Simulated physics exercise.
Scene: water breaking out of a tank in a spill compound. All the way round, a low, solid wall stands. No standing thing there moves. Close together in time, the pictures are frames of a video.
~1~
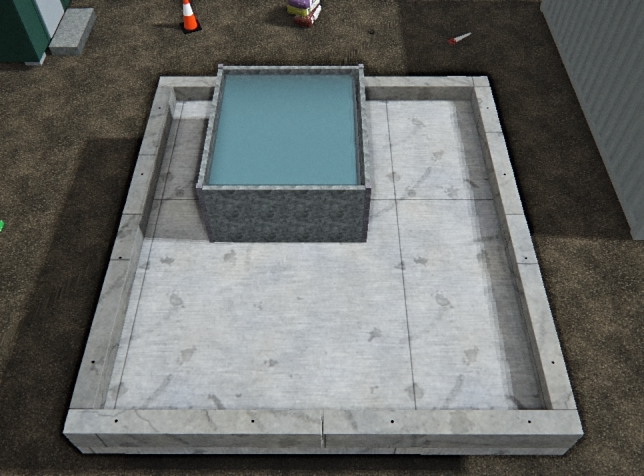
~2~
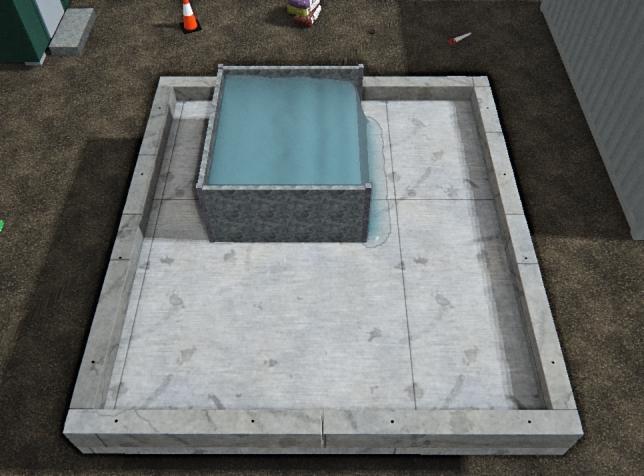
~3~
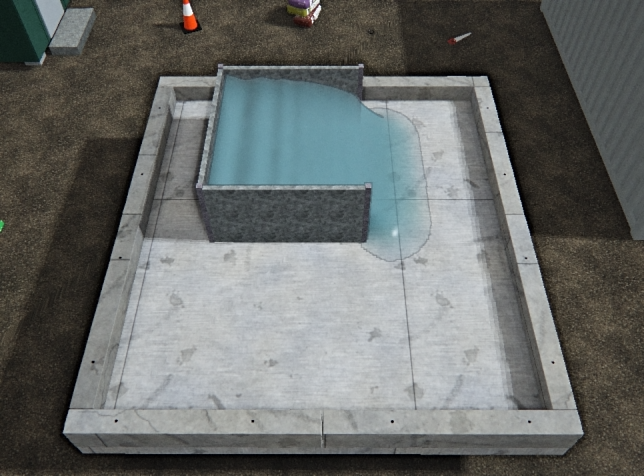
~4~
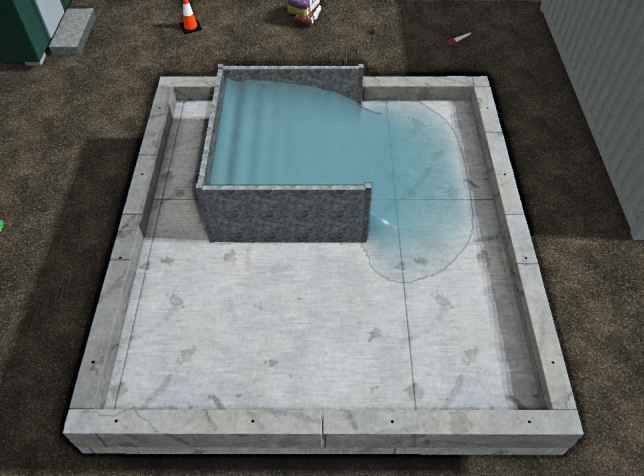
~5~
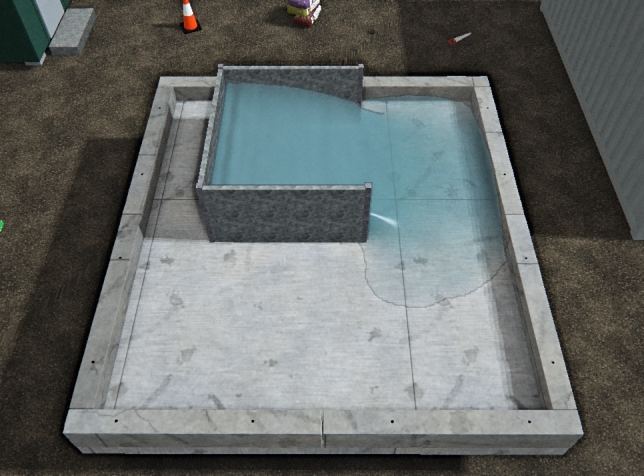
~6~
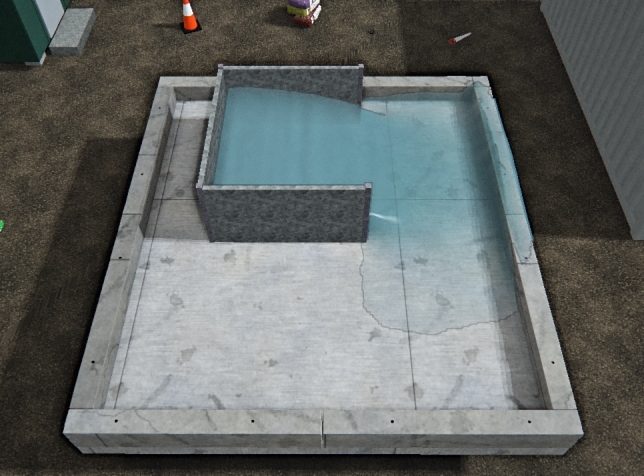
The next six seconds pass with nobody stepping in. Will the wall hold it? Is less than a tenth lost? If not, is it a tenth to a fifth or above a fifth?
No, above a fifth.
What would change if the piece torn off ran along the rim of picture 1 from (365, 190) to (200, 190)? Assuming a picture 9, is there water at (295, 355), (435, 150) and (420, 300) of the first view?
Taking them as listed, I'd say drenched, unwetted and drenched.
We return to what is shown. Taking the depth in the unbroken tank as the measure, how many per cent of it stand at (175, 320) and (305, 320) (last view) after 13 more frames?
First spot 0 percent, second 0 percent.
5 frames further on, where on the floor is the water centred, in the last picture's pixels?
That puts it at around (372, 182).
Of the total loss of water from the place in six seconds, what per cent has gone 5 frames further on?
About 30 per cent.
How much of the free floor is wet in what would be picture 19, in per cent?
My guess is around 55 in a hundred.
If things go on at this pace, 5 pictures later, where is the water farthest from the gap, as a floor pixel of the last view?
Best guess: Near (542, 419).
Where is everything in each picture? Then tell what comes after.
Still water in the tank at (288, 127), in the first picture.
The front is at a hidden place, out from the gap at (359, 162), in the second picture.
The front is at (385, 113), out from the gap at (359, 163), in the third picture.
Water pours out at (359, 165) and has run to (409, 102), in the fourth picture.
Water pours out at (359, 166) and has run to (472, 113), in the fifth picture.
The front is at (516, 304), out from the gap at (359, 166), in the sixth picture.
A moment on, water covers 30 % of the floor; the low wall has let 1 % over.
Next, water covers 35 % of the floor; the low wall has let 7 % over.
Then, water covers 50 % of the floor; the low wall has let 22 % over.
Later, water covers 75 % of the floor; the low wall has let 24 % over.
In the end, water covers 80 % of the floor; the low wall has let 24 % over.
